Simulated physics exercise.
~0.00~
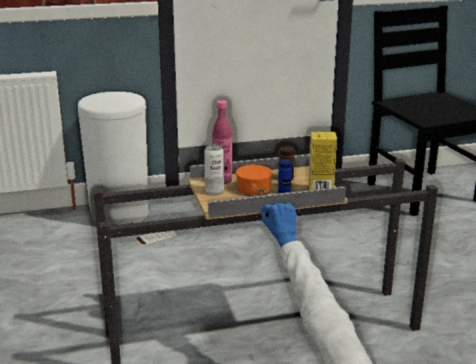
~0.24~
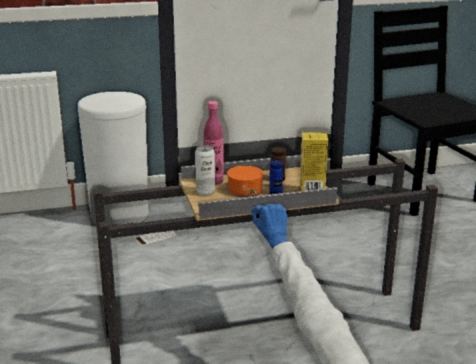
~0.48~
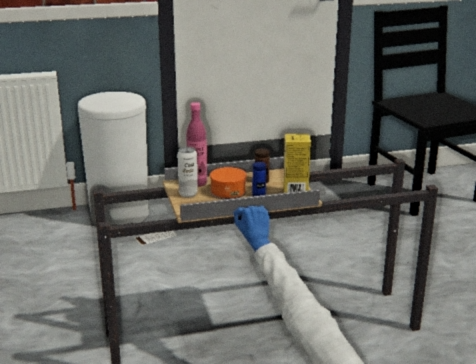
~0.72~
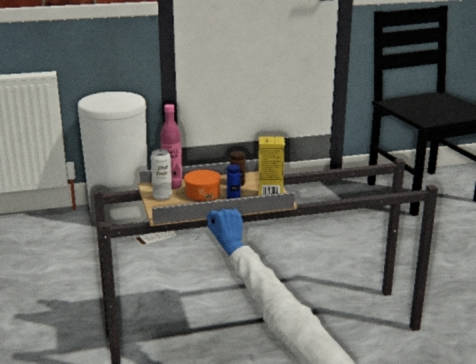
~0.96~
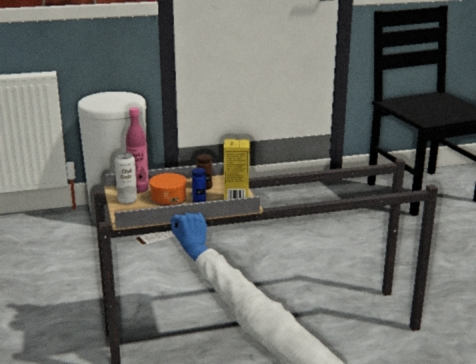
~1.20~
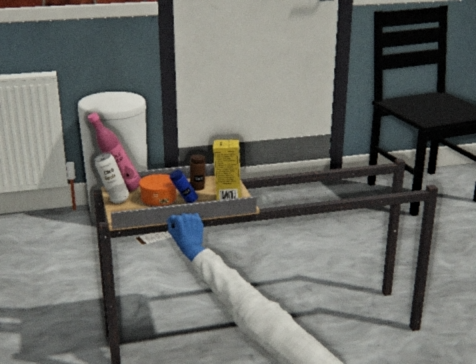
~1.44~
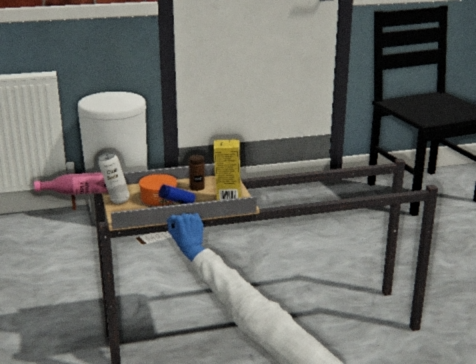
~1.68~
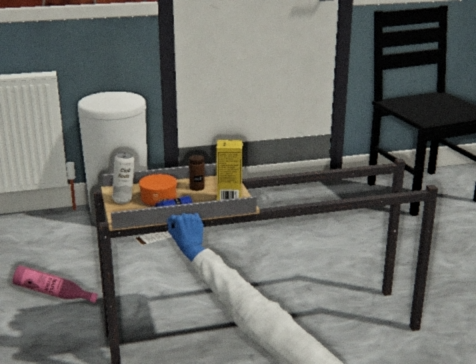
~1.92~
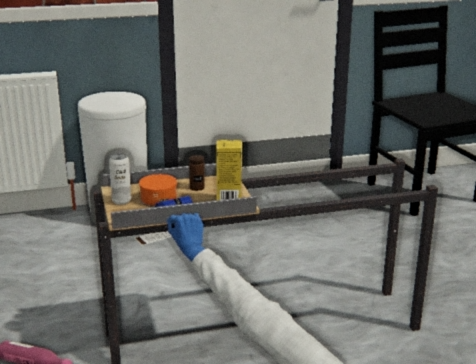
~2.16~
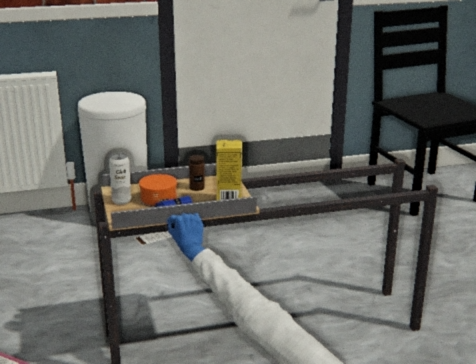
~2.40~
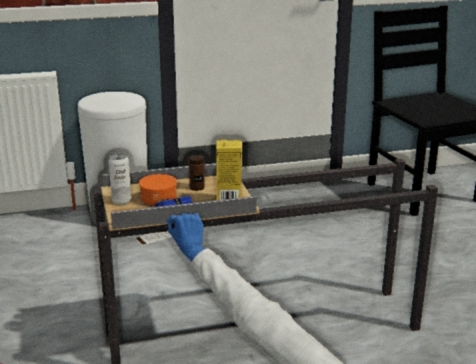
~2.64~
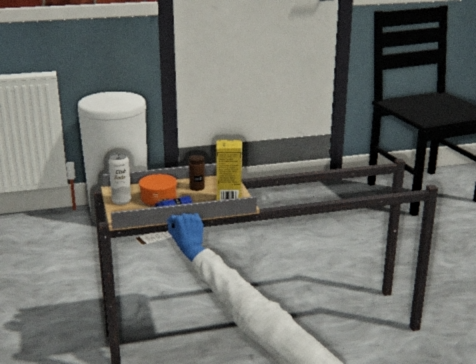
A blue-gloved hand slid a tray of containers leftward along a metal frame until it halted abruptly, making the pink bottle topple off the left end onto the floor and out of view, while a blue shaker fell over and the others stayed standing.
